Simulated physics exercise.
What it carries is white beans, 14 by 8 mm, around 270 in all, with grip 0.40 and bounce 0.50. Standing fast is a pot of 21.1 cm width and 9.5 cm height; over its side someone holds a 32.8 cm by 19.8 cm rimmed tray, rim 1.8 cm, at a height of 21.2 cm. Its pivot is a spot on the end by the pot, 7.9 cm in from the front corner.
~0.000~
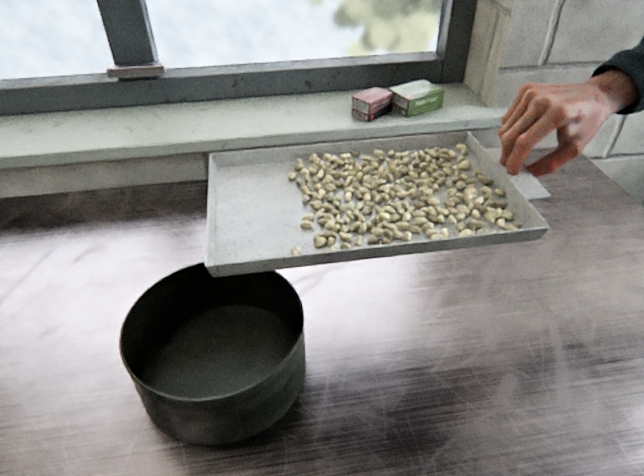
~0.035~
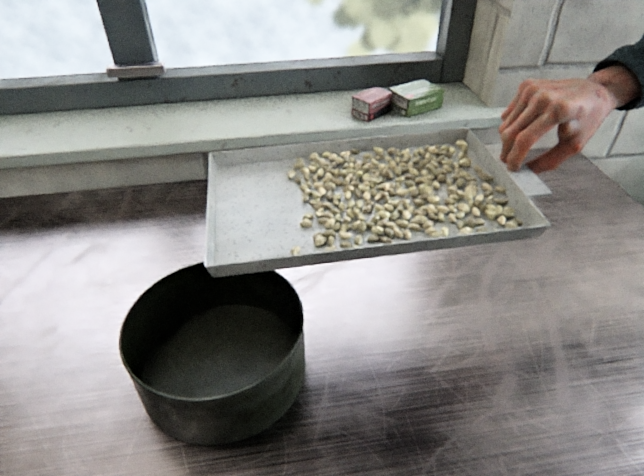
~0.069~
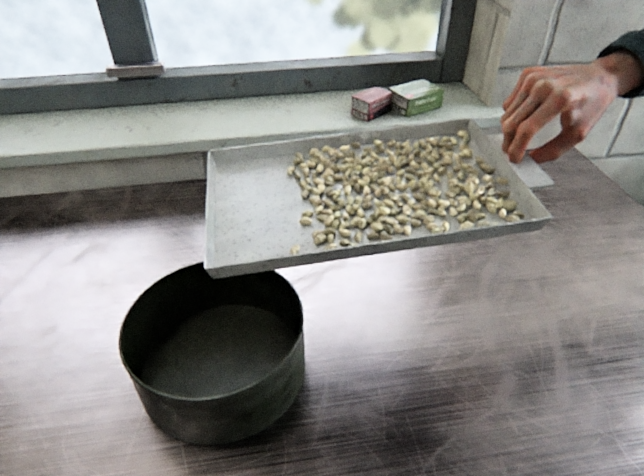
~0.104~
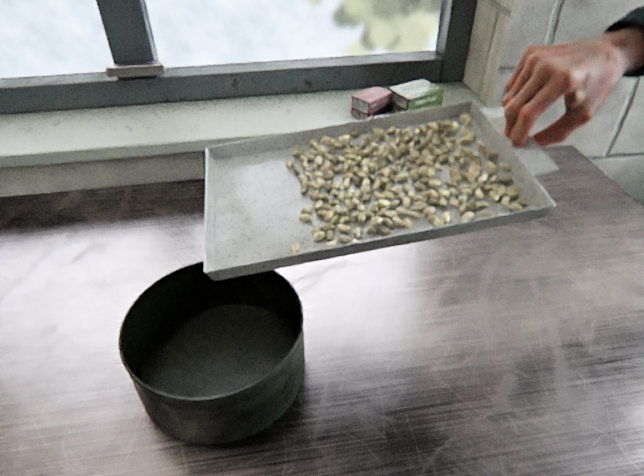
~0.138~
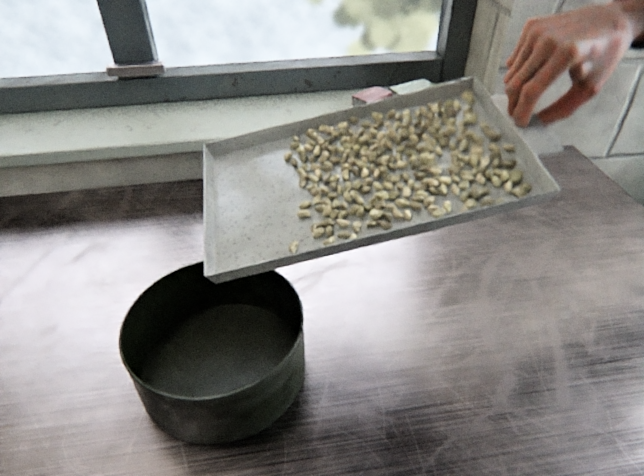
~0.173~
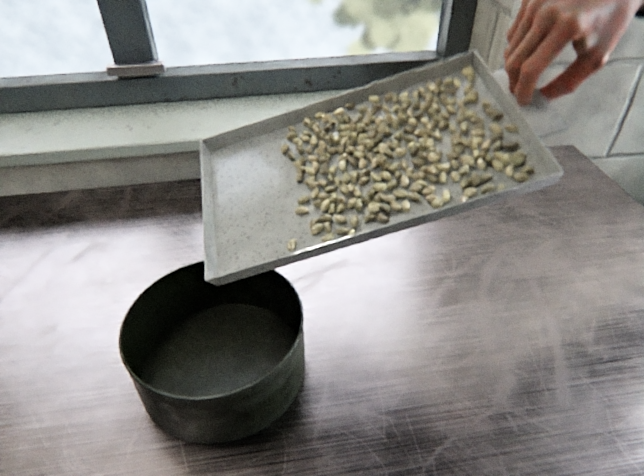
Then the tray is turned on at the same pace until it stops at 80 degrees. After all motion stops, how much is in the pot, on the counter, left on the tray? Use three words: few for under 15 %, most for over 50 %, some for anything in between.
Pot: Most; counter: Some; tray: Few.
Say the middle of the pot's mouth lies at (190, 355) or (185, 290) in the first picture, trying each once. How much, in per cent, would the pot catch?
First try around 95 %, second around 10 %.
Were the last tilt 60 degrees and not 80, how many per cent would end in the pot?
Around 60 %, I reckon.
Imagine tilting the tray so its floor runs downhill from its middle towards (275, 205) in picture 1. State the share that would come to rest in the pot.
Some 30 per cent.
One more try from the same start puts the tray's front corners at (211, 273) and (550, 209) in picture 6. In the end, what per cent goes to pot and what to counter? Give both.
You'd end with pot at 80 and counter at 20.
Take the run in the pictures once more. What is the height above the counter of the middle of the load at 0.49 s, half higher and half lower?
Median height: Approx. 28 cm.
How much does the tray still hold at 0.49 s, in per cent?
Estimate: About 100 percent.
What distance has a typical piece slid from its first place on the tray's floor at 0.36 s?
By then it sits near 2 cm from where it began.
Then, at 0.36 s, tilt 50 degrees; the tray holds 100 %, the pot 0 %.
Then, at 0.49 s, tilt 72 degrees; the tray holds 100 %, the pot 0 %.
After 0.75 s, tilt 80 degrees; the tray holds 5 %, the pot 70 %.
By 2.1 s all is still; pot 70 %, counter 25 %, tray 5 %.
